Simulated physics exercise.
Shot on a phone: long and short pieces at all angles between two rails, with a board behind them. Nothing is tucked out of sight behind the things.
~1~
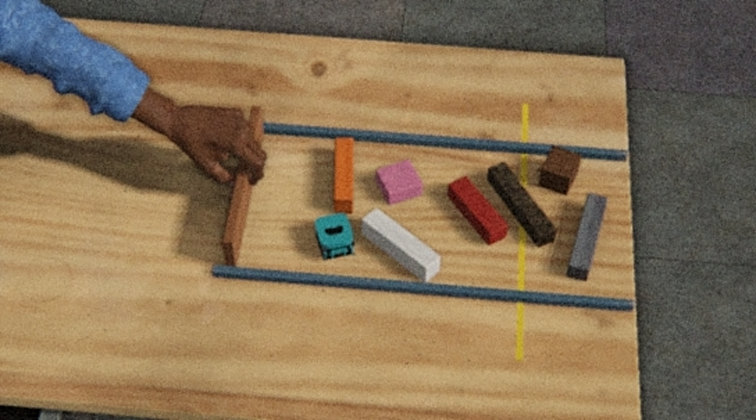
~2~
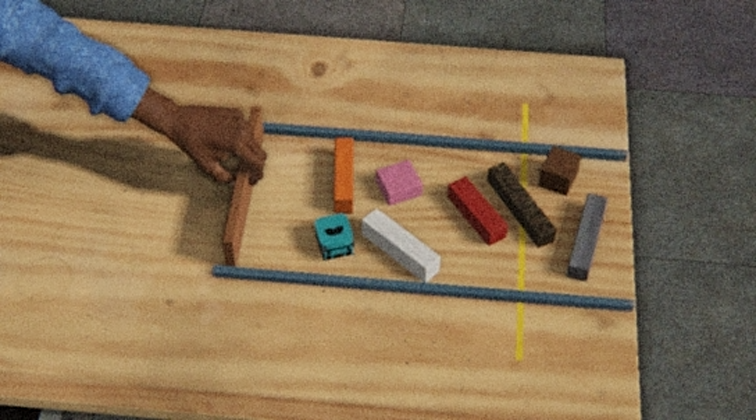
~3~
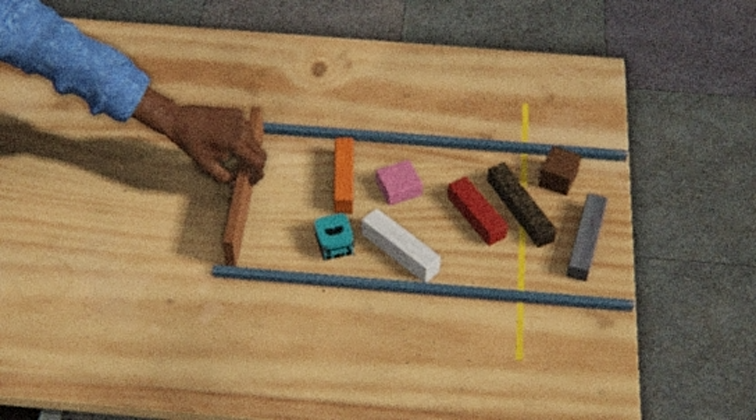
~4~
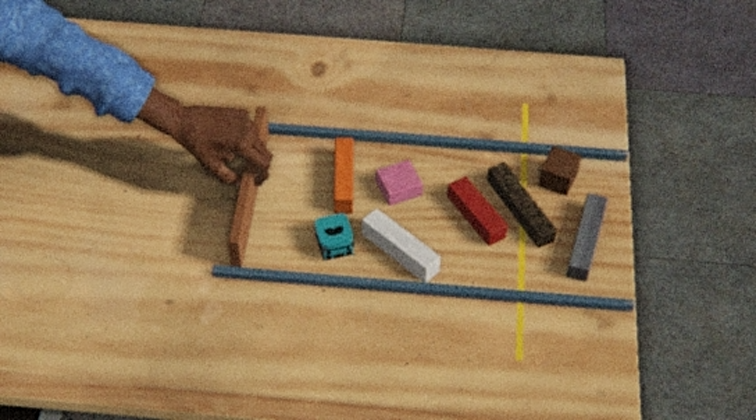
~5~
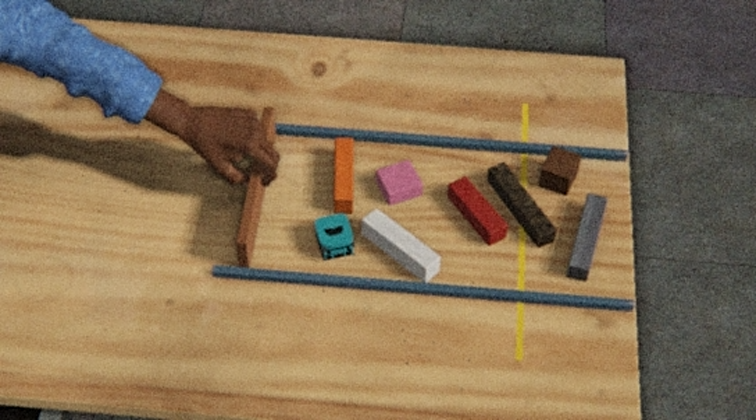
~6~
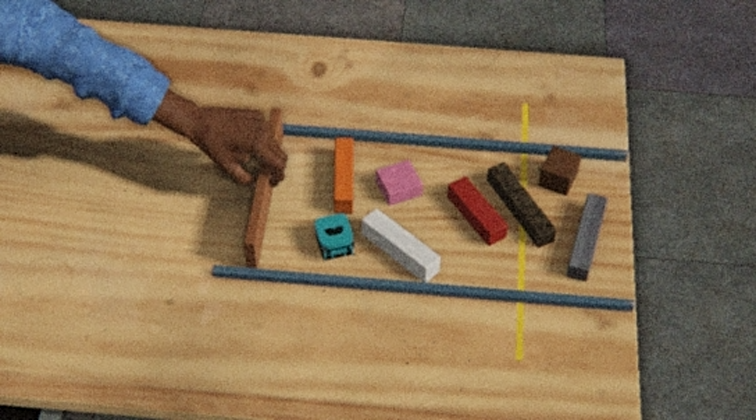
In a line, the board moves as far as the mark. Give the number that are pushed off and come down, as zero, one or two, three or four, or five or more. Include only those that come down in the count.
One or two come down.
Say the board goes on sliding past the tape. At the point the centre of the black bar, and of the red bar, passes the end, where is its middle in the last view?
About (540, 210), and (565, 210) for the other.
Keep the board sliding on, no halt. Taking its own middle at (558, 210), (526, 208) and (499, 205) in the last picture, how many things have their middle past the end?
Going through the three places, I get 3, 2 and 0.
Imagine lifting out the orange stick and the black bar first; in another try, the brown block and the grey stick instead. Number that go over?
First try 0, second try 0.
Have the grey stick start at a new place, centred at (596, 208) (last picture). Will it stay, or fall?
It simply slips off.
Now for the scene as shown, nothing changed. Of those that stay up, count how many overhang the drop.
The number would be 1.
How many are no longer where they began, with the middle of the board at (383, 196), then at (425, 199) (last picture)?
I count 4 first and 6 after.
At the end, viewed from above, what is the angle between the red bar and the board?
I'd say it's about 0° out of line.
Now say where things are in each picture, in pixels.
Grey stick (588, 236); brown block (560, 170); black bar (521, 204); board (244, 185); tape (523, 221), in the first picture.
Brown block (560, 171); pink block (399, 183), in the second picture.
Black bar (521, 204); turquoise case (334, 237), in the third picture.
Grey stick (587, 237); white bar (400, 245), in the fourth picture.
Brown block (560, 171); board (257, 186), in the fifth picture.
Grey stick (587, 237); brown block (560, 171); black bar (521, 204); board (264, 187); tape (523, 221), in the sixth picture.
Soon after, none off yet; grey stick at rest near (587, 237); brown block at rest near (560, 171); black bar at rest near (521, 204).
In the end, the number that fall off is one or two; gone, brown block.
